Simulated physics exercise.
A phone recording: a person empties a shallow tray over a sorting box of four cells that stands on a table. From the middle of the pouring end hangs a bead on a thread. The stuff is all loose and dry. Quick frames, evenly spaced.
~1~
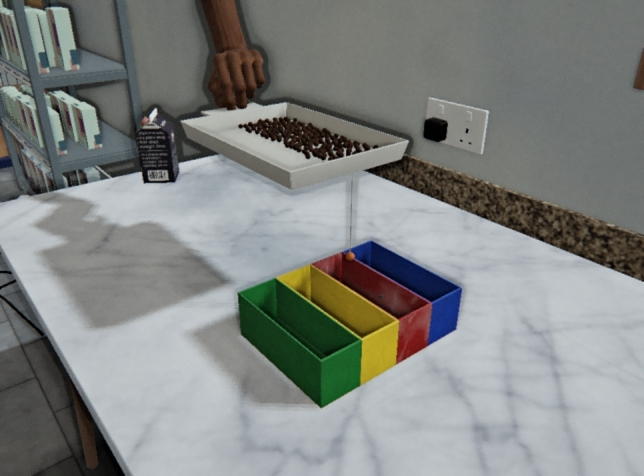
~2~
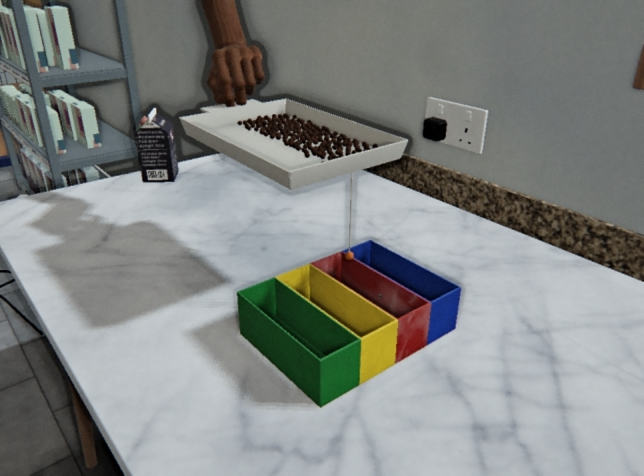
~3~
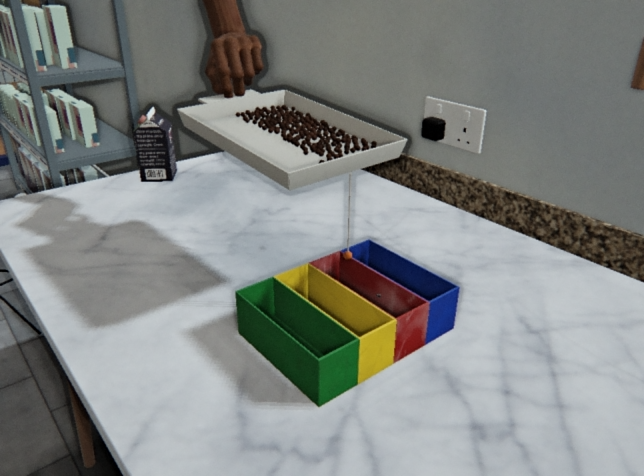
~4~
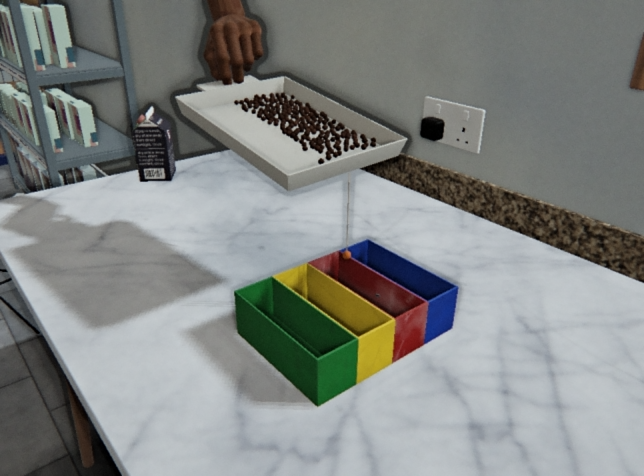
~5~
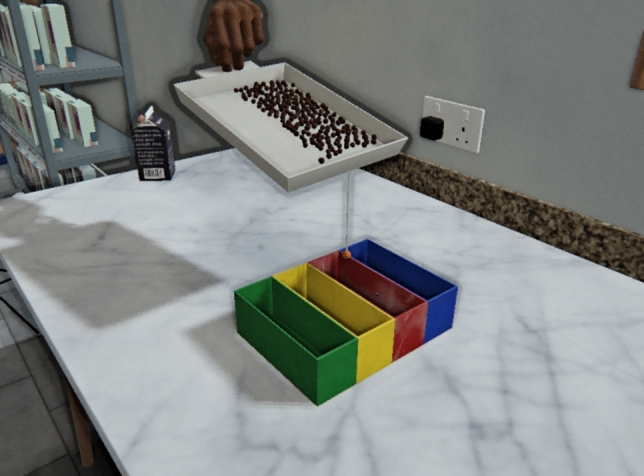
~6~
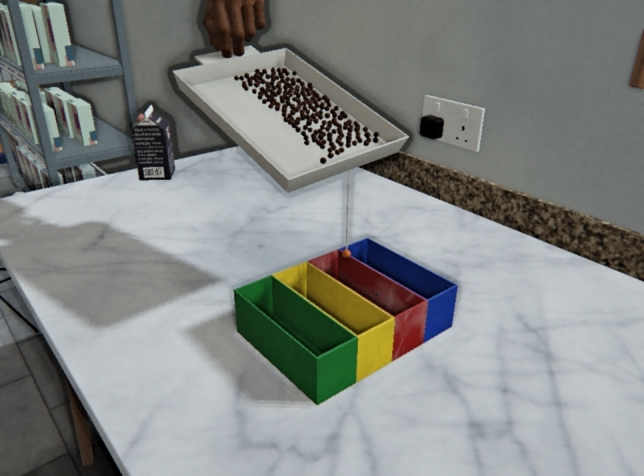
A hand gradually tilting a shallow white tray of small dark brown berries above a green, yellow, red and blue sorting box.
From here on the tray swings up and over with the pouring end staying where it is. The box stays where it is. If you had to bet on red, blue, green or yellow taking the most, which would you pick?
I would pick yellow.
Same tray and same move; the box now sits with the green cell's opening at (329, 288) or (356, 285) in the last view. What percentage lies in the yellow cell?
It comes to near 20 per cent the first time and near 10 per cent the second time.
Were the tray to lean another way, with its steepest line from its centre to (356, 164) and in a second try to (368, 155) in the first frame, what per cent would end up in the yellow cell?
0 % then 0 %, roughly.
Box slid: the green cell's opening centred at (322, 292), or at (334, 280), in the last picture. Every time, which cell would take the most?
So it's the green one for the first shift and the cell in green for the second.
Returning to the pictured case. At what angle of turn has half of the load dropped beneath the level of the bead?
105 degrees.
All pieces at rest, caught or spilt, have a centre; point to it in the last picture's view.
Around (343, 342), give or take.
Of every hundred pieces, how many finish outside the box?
It comes to 0 per cent or so.
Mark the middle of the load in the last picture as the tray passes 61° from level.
I'd mark it close to (330, 167).
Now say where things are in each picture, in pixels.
Corners of the pouring end (292, 169) and (402, 141), level; middle of the load (301, 136), allspice berries; bead on its thread (350, 256); green cell (341, 369); yellow cell (379, 348); red cell (413, 330); blue cell (445, 313), in the first picture.
Corners of the pouring end (291, 169) and (402, 140), level; middle of the load (300, 134), in the second picture.
Corners of the pouring end (290, 170) and (401, 139), tipped barely, lowest at the left corner; middle of the load (299, 128), in the third picture.
Corners of the pouring end (289, 172) and (401, 138), tipped a little, lowest at the left corner; middle of the load (298, 120), in the fourth picture.
Corners of the pouring end (290, 174) and (401, 137), tipped a little, lowest at the left corner; middle of the load (298, 112), in the fifth picture.
Corners of the pouring end (290, 175) and (402, 135), tipped clearly, lowest at the left corner; middle of the load (300, 104), about a tenth on the move; green cell (337, 366); yellow cell (375, 346); red cell (409, 327); blue cell (440, 310), in the sixth picture.
Just after the last frame, tray tipped steeply; the larger part on the tray; just a few in the yellow cell; just a few in the green cell; just a few in the red cell; about a tenth falling or outside the box.
A moment on, tray tipped right over; roughly half on the tray; about a tenth in the yellow cell; about a tenth in the green cell; about a tenth in the red cell; roughly a quarter falling or outside the box.
Further on, tray tipped past a quarter turn; roughly half in the yellow cell; roughly a quarter in the green cell; roughly a quarter in the red cell; just a few in the blue cell; just a few falling or outside the box.
When it is over, tray tipped past a quarter turn; roughly half in the yellow cell; roughly a quarter in the green cell; roughly a quarter in the red cell; just a few in the blue cell; just a few outside the box.
